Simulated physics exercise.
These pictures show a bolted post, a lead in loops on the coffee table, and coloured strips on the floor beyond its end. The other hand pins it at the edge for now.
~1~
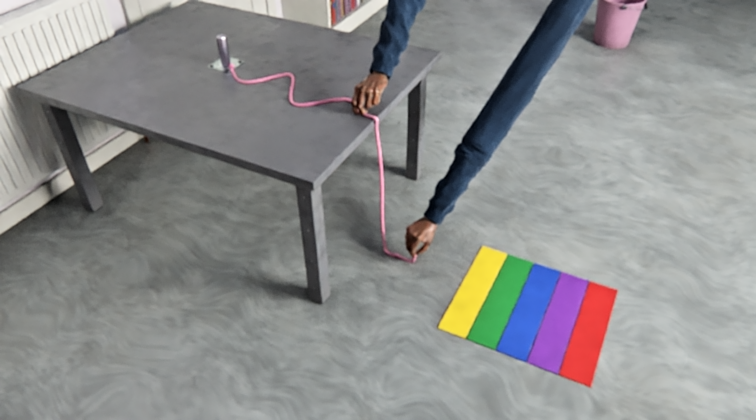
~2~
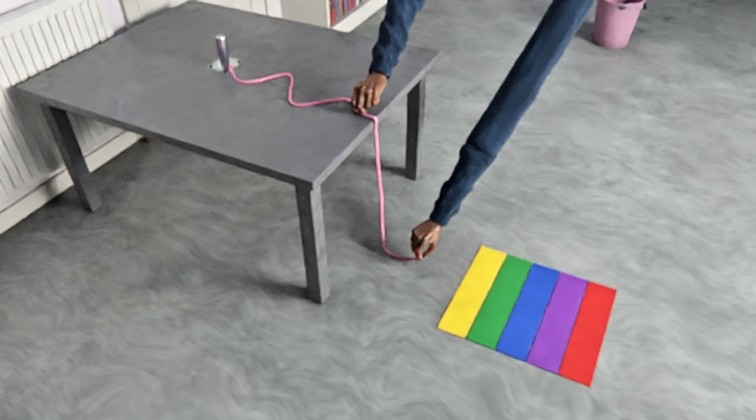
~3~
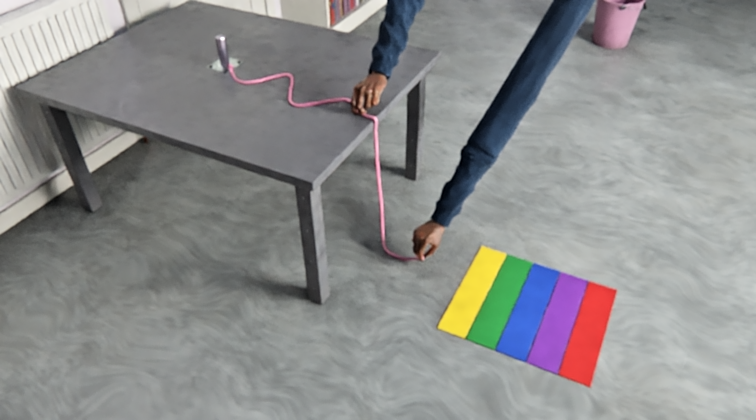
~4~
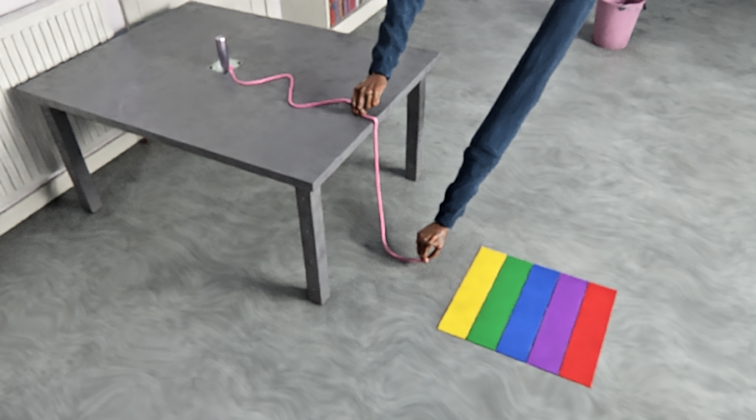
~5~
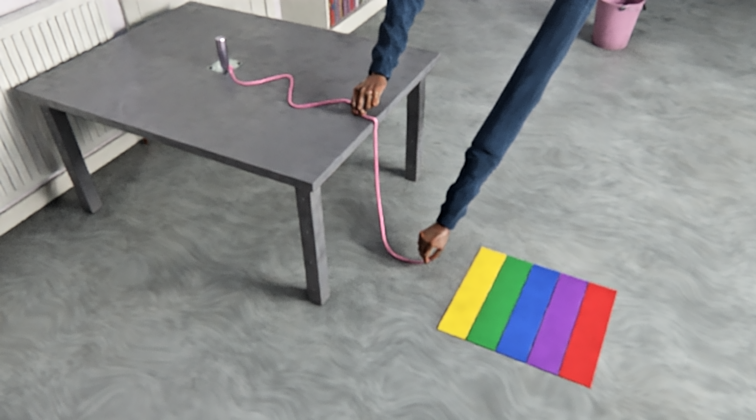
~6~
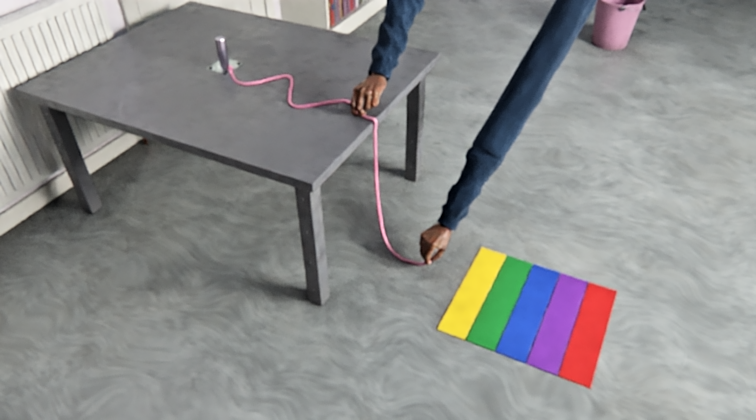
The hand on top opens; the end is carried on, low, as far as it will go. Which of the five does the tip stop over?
The red one.
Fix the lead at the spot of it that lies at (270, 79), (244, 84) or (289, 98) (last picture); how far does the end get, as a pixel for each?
The places are (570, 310), (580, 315) and (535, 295).
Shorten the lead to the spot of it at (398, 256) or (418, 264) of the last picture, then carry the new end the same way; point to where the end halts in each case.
Near (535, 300) and (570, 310).
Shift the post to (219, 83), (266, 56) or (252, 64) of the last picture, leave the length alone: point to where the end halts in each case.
In that order: (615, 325), (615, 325) and (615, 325).
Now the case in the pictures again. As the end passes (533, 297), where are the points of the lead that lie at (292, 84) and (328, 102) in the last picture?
Near (316, 92) and (380, 119).
Soon after, end near (533, 297); over blue.
Then, end near (570, 310); over purple.
At full stretch, end near (592, 317); over red. It halts on the red strip.
